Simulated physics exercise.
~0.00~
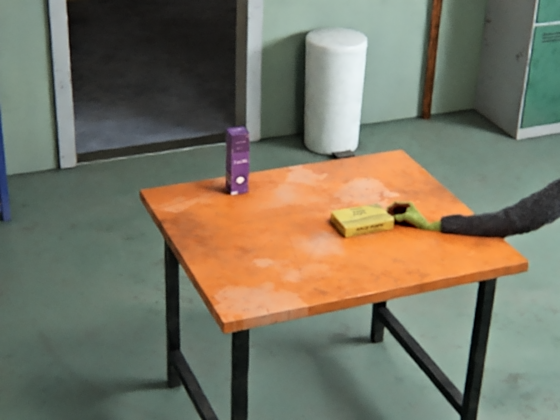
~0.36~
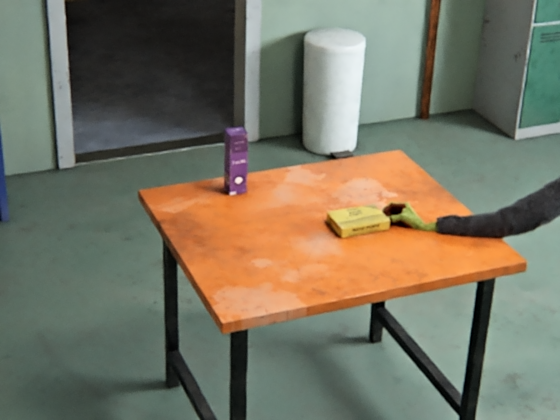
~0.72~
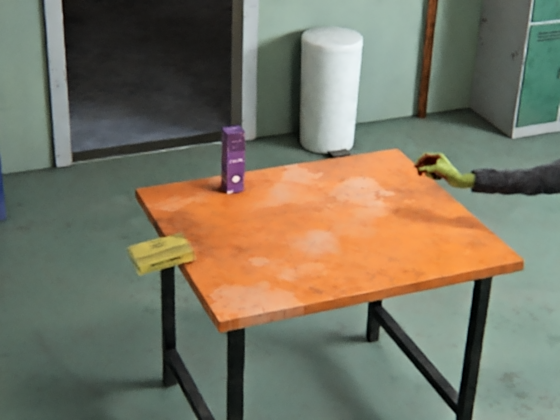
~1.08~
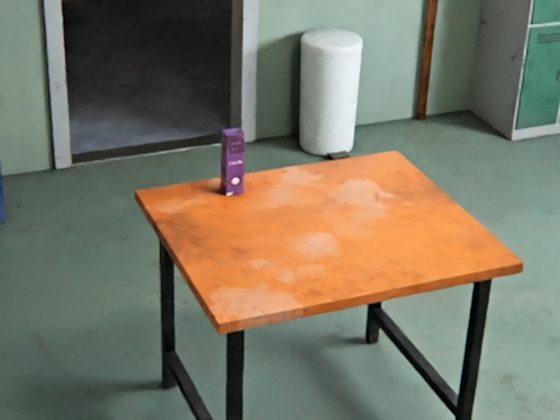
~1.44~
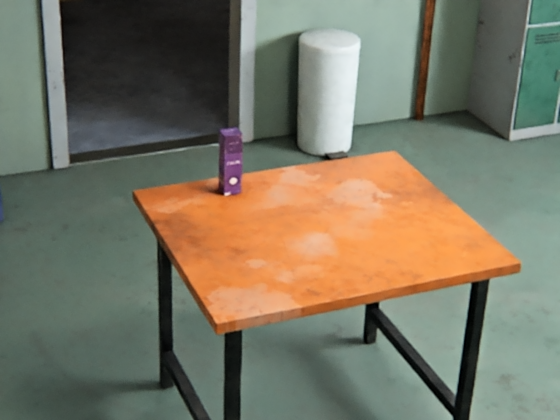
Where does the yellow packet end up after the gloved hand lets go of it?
It slides left across the table, goes over the left edge and drops to the floor.
